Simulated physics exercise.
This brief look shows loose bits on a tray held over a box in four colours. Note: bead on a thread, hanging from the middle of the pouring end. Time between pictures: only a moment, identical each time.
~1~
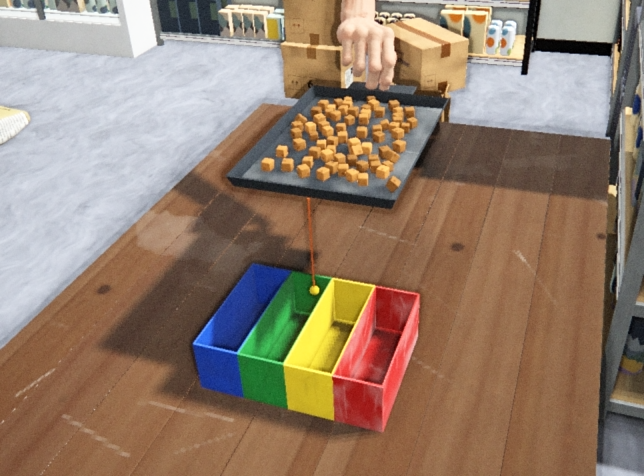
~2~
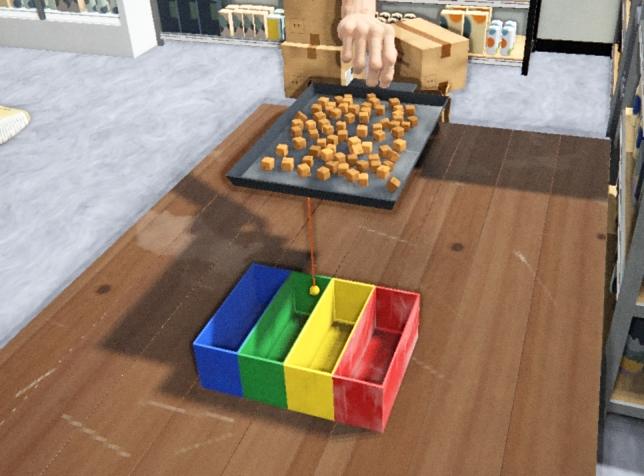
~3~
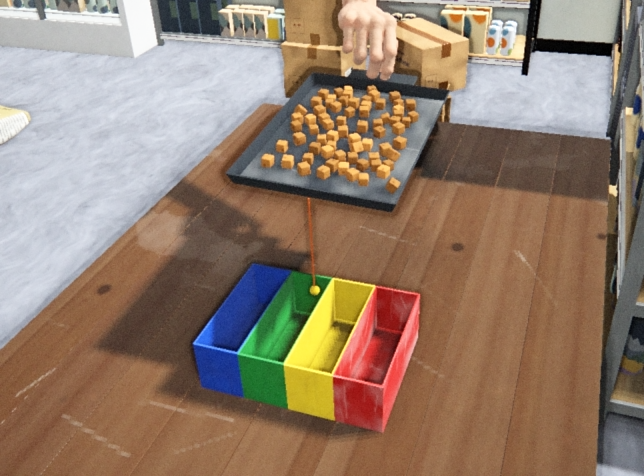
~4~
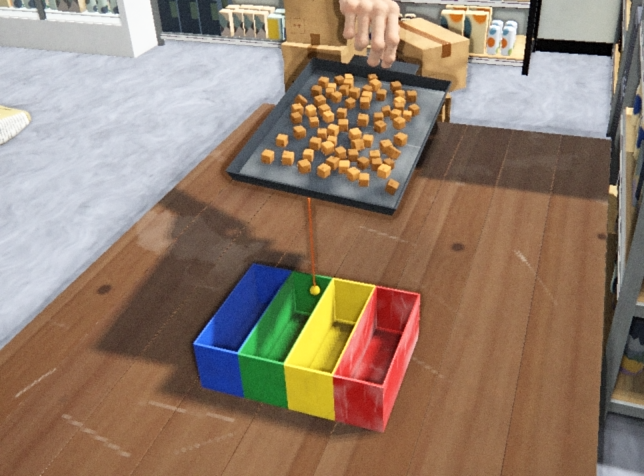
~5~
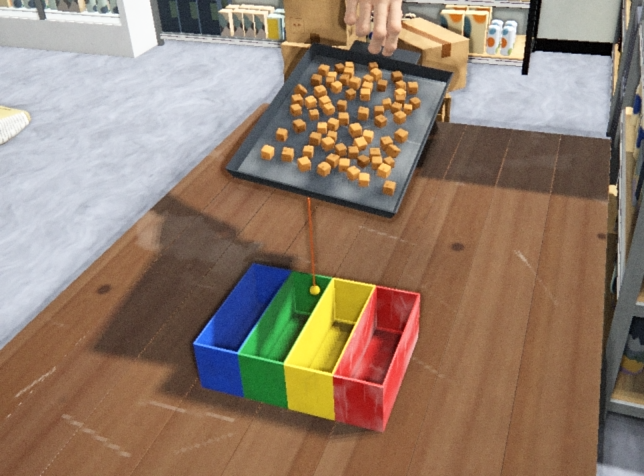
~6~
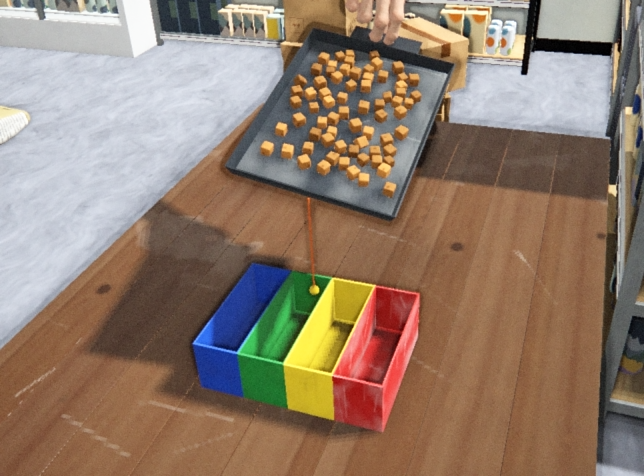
The footage shows a hand gripping the far edge of a dark tray of brown sugar cubes above a box with blue, green, yellow and red cells, gradually raising that edge as the tray's near end slants lower at the right.
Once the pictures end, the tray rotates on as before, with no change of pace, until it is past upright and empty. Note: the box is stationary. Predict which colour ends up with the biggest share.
The biggest share goes to red.
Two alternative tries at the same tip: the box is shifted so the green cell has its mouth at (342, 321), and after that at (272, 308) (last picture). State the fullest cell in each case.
The cell in yellow; the red cell.
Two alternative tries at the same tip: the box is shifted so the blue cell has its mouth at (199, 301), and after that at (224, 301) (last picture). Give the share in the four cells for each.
You'd get 10 per cent first and 40 per cent second.
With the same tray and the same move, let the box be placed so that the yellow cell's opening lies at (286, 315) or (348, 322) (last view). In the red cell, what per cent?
Close to 20 in a hundred, then close to 50 in a hundred.
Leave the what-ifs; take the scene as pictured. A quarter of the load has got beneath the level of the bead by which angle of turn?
Roughly 75°.
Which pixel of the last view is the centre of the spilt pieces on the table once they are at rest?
Middle in the last view: Roughly (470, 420).
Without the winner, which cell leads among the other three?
Second is the yellow cell.
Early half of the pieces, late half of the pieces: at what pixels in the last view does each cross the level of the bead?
At (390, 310) for the first part, then at (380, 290) for the others.
Shortly afterwards, tray tipped steeply; the bulk on the tray; a little falling or outside the box.
Next, tray tipped right over; a little on the tray; near a third in the red cell; a little in the yellow cell; near a third falling or outside the box.
Some moments later, tray tipped past a quarter turn; near half in the red cell; near a quarter in the yellow cell; near a quarter falling or outside the box.
In the end, tray tipped past a quarter turn; near half in the red cell; near a quarter in the yellow cell; none at all in the green cell; none at all in the blue cell; near a quarter outside the box.
